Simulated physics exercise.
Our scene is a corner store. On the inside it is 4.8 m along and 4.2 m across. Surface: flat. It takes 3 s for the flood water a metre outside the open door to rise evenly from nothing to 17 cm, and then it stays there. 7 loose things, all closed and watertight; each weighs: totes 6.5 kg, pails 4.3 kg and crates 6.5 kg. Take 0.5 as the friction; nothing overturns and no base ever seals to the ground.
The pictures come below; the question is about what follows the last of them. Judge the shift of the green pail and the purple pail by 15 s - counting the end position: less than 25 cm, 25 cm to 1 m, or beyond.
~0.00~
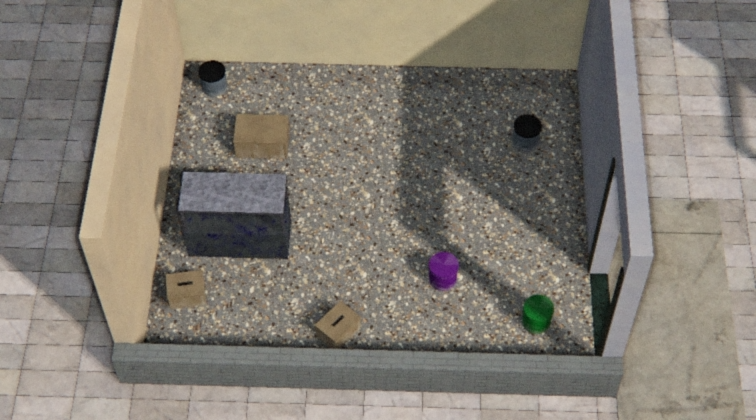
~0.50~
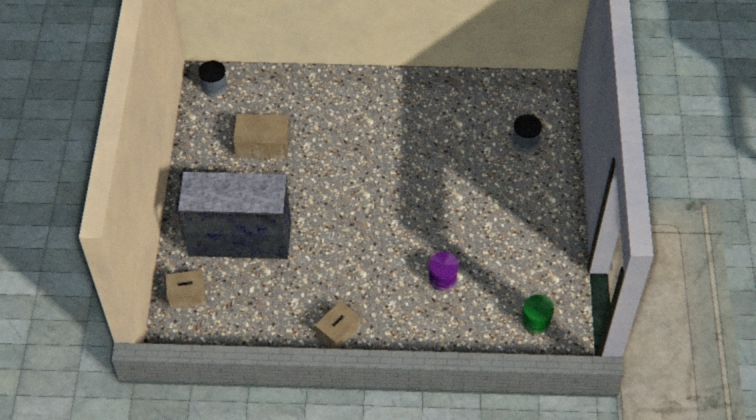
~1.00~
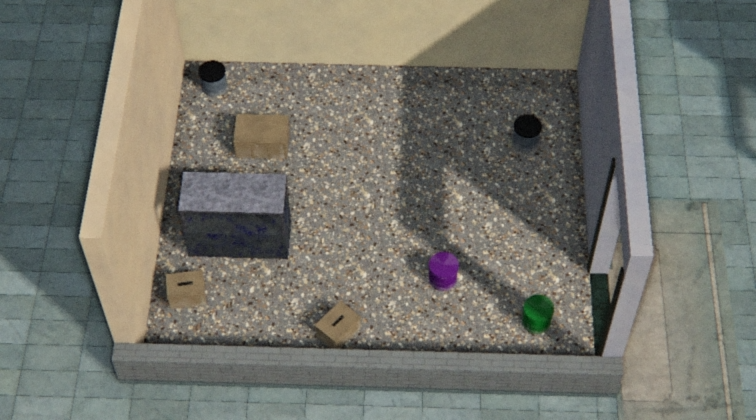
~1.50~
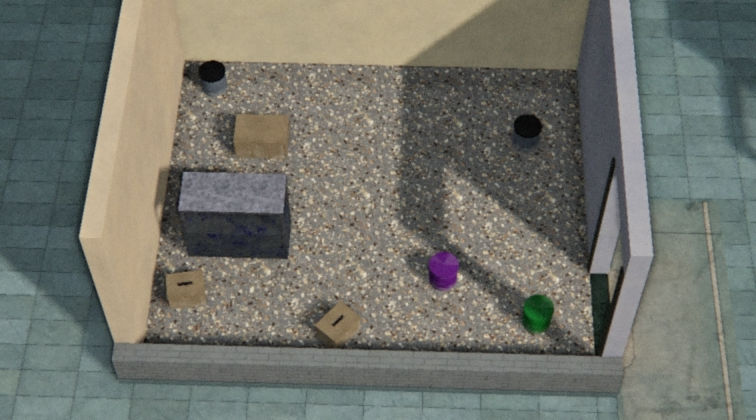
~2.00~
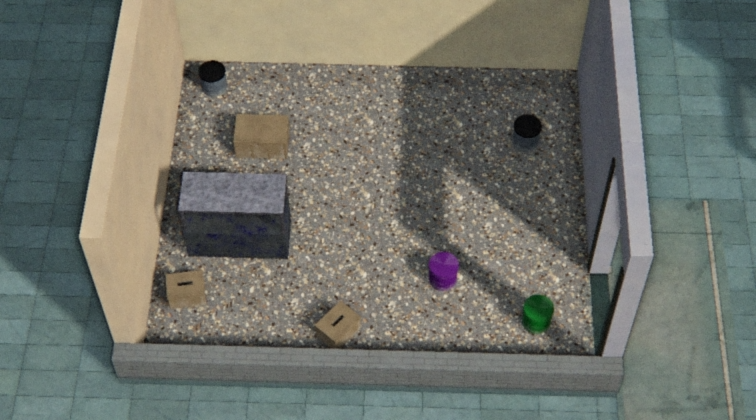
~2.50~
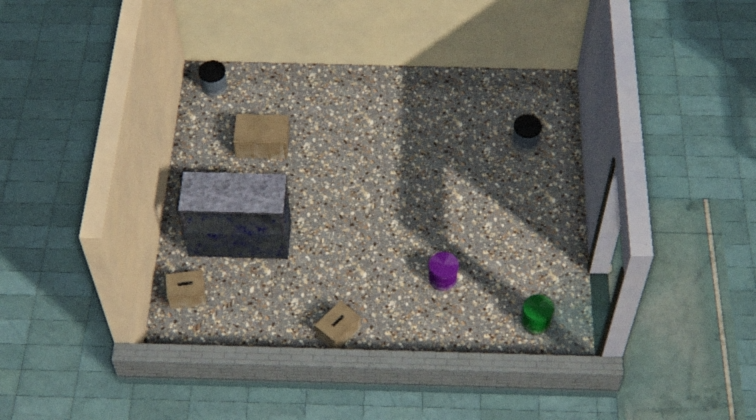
Outcome: Green pail heads well off, purple pail heads well off.
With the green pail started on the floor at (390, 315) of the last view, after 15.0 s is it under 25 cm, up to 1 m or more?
Looks like it is swept a long way.
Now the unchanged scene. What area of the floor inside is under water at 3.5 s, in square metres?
My estimate is roughly 2.5 m2.
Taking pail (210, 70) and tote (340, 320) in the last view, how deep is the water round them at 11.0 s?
Some 9 cm at the first, some 12 cm at the second.
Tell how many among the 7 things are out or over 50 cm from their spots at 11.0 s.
I make it 4 by then.
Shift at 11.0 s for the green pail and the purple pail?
Shifts by then: Around 450 and 250 cm.
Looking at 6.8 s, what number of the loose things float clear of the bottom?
Total: 1.
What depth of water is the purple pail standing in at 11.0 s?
Roughly 5 cm at that moment.
After 3.5 s the green pail is near (487, 309), 0.5 m from its start, aground; the purple pail is near (444, 264), 0.0 m from its start, aground; 0 afloat.
After 6.8 s the green pail is near (225, 255), 3.4 m from its start, afloat; the purple pail is near (325, 220), 1.4 m from its start, aground; 1 afloat.
After 11.0 s the green pail is near (201, 103), 4.6 m from its start, afloat; the purple pail is near (286, 137), 2.4 m from its start, aground; 5 afloat.
After 15.0 s the green pail is near (227, 107), 4.3 m from its start, afloat; the purple pail is near (181, 137), 3.4 m from its start, afloat; 7 afloat.
